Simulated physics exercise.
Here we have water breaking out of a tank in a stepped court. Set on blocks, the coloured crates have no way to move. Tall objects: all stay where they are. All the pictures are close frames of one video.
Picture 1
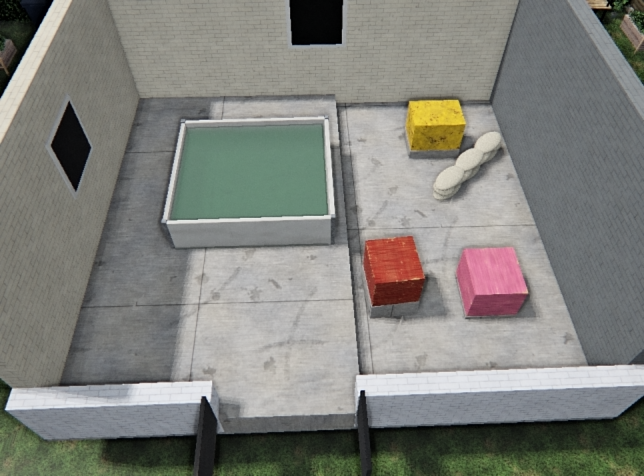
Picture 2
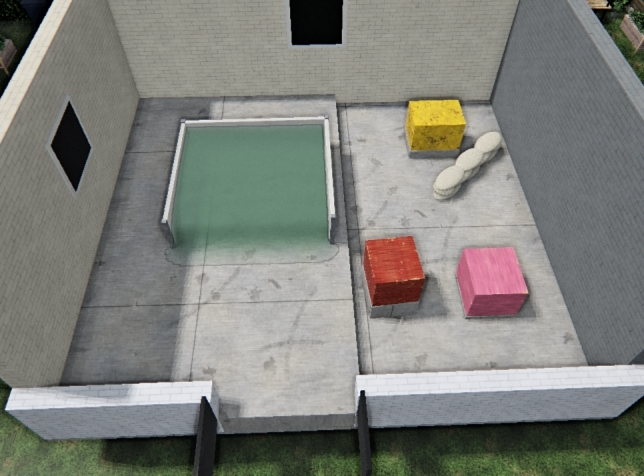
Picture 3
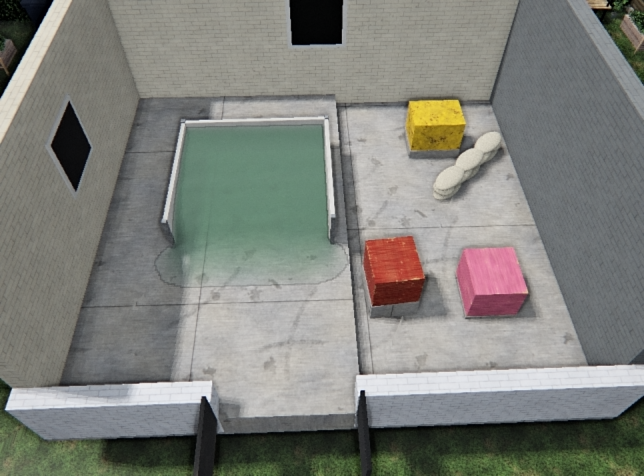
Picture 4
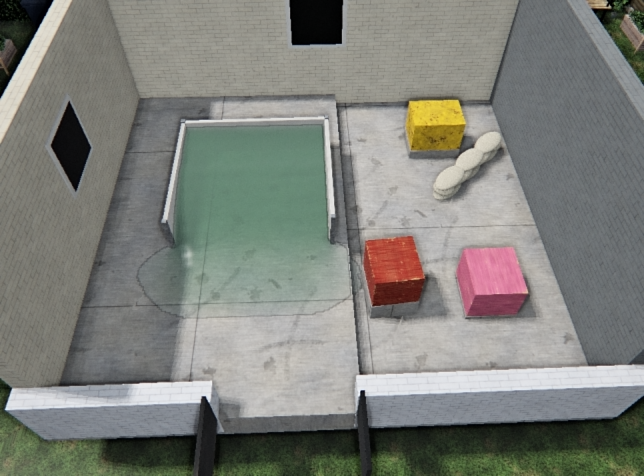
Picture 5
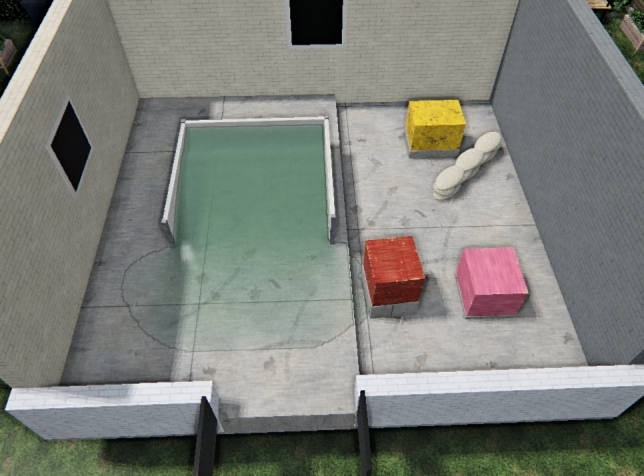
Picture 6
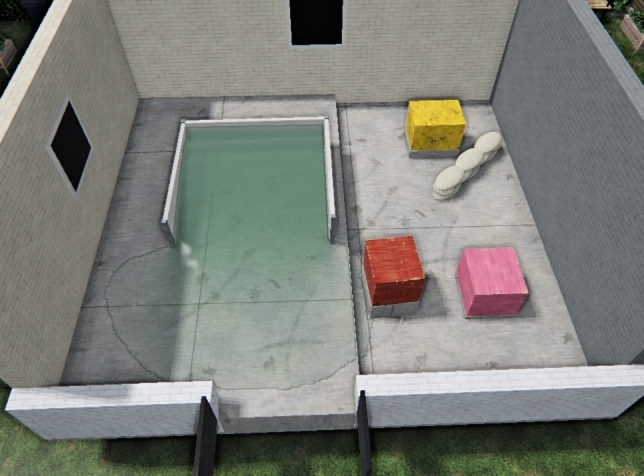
Greenish water pouring from the open front of a white-walled tank and spreading across a grey courtyard floor beside motionless coloured crates.
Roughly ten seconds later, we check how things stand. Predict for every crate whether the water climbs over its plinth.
At the end, the yellow crate is protected by its plinth, the pink crate is not protected by its plinth, the red crate is protected by its plinth.
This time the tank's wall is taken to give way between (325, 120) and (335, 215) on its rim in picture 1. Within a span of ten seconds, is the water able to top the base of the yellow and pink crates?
Yellow: Reached; pink: Reached.
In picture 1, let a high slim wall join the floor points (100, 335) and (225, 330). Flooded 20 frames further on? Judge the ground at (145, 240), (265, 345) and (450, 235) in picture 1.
Outcome by spot, in order - watered, watered, unwatered.
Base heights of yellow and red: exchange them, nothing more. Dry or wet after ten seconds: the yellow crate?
Well, the yellow one stays untouched then.
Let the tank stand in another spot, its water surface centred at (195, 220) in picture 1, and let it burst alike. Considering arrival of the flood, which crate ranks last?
The one in yellow.
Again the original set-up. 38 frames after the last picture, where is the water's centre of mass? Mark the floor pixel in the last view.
My pick is pixel (289, 254).
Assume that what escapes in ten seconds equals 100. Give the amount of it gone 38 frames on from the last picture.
Near 90 in a hundred, I reckon.
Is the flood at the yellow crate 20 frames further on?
At yellow: Stays dry.
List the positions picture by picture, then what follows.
In the first picture, still water in the open tank at (253, 169).
In the second picture, water pours out at (252, 237) and has run to (172, 257).
In the third picture, the front is at (162, 264), out from the gap at (253, 238).
In the fourth picture, the front is at (354, 287), out from the gap at (253, 238).
In the fifth picture, water pours out at (253, 238) and has run to (353, 318).
In the sixth picture, the front is at a hidden place, out from the gap at (253, 238).
A moment on, water covers 30 % of the floor; the yellow crate not reached, the pink crate not reached, the red crate water round its plinth.
Next, water covers 30 % of the floor; the yellow crate not reached, the pink crate water round its plinth, the red crate water round its plinth.
Then, water covers 40 % of the floor; the yellow crate not reached, the pink crate water round its plinth, the red crate water round its plinth.
Later, water covers 65 % of the floor; the yellow crate not reached, the pink crate water round its plinth, the red crate water round its plinth.
In the end, water covers 90 % of the floor; the yellow crate stayed above the water, the pink crate was topped, the red crate stayed above the water.
